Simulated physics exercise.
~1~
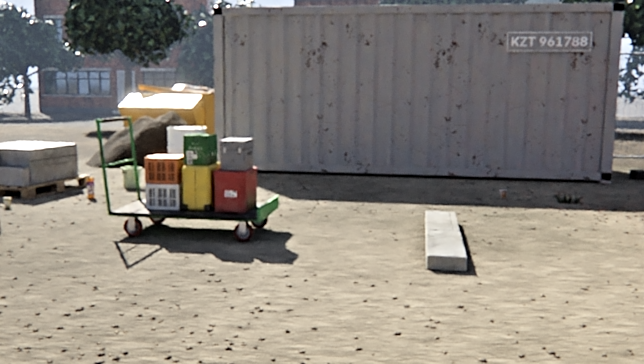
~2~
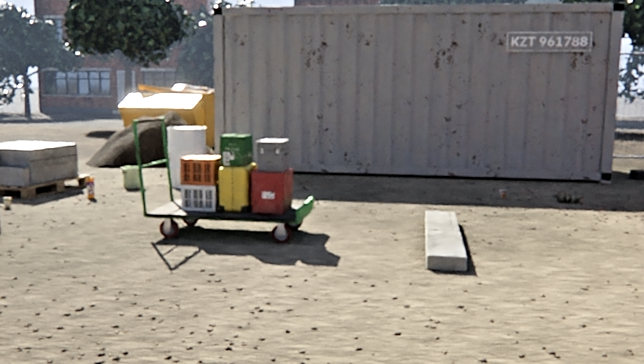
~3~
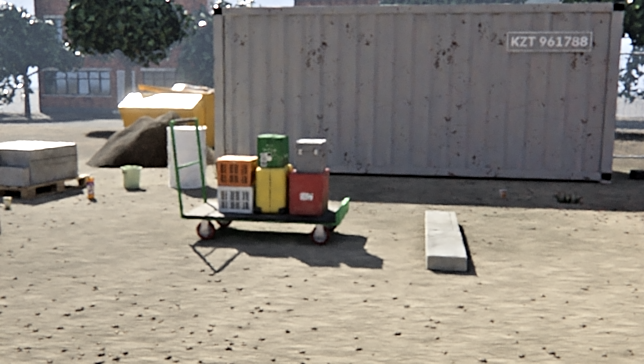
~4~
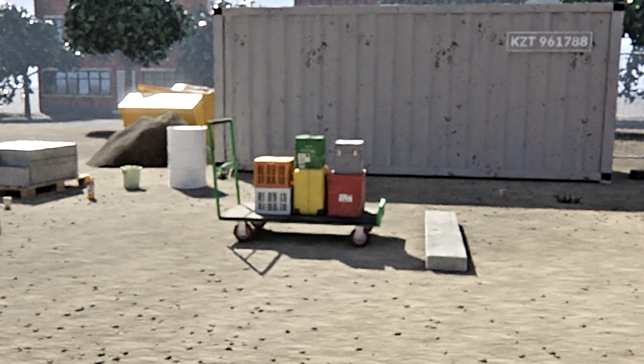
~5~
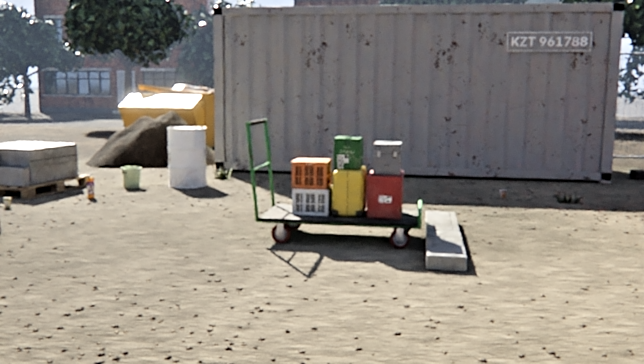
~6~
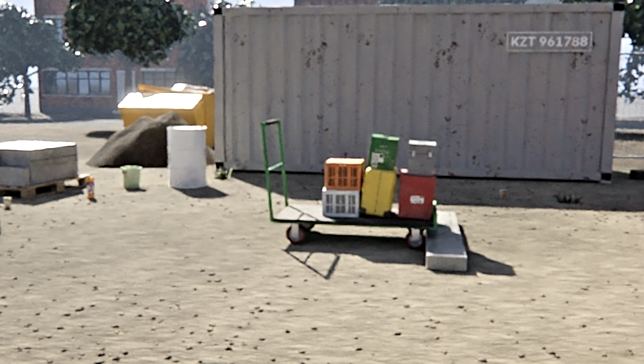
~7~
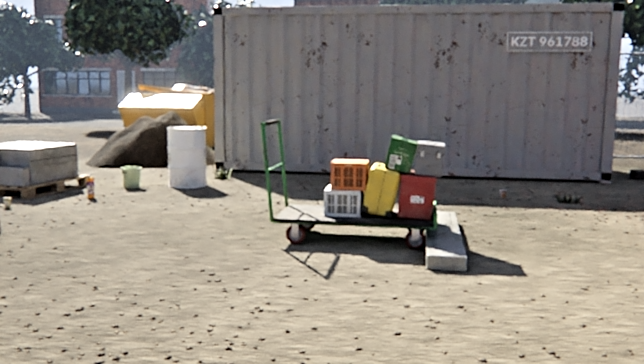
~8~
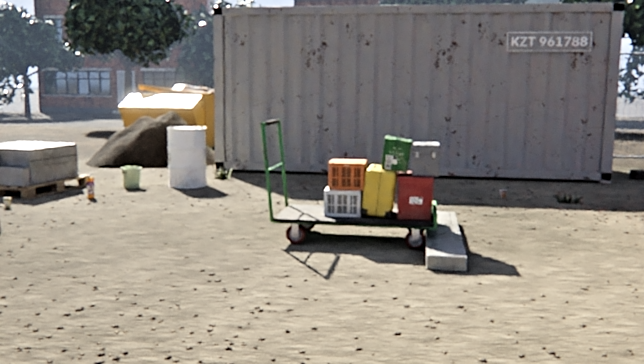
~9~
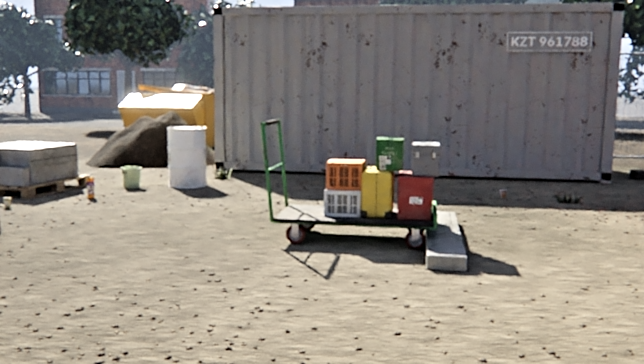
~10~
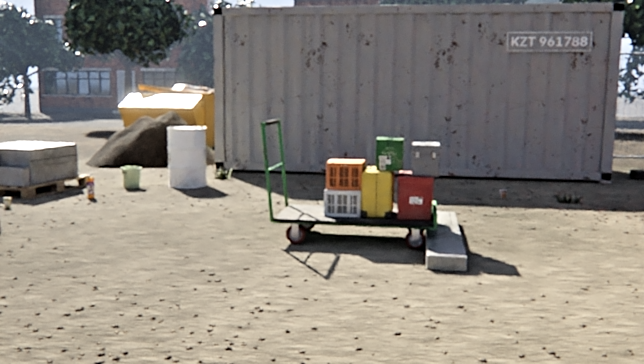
A loaded trolley rolls right, stops against a low step, and its boxes tilt but stay aboard.
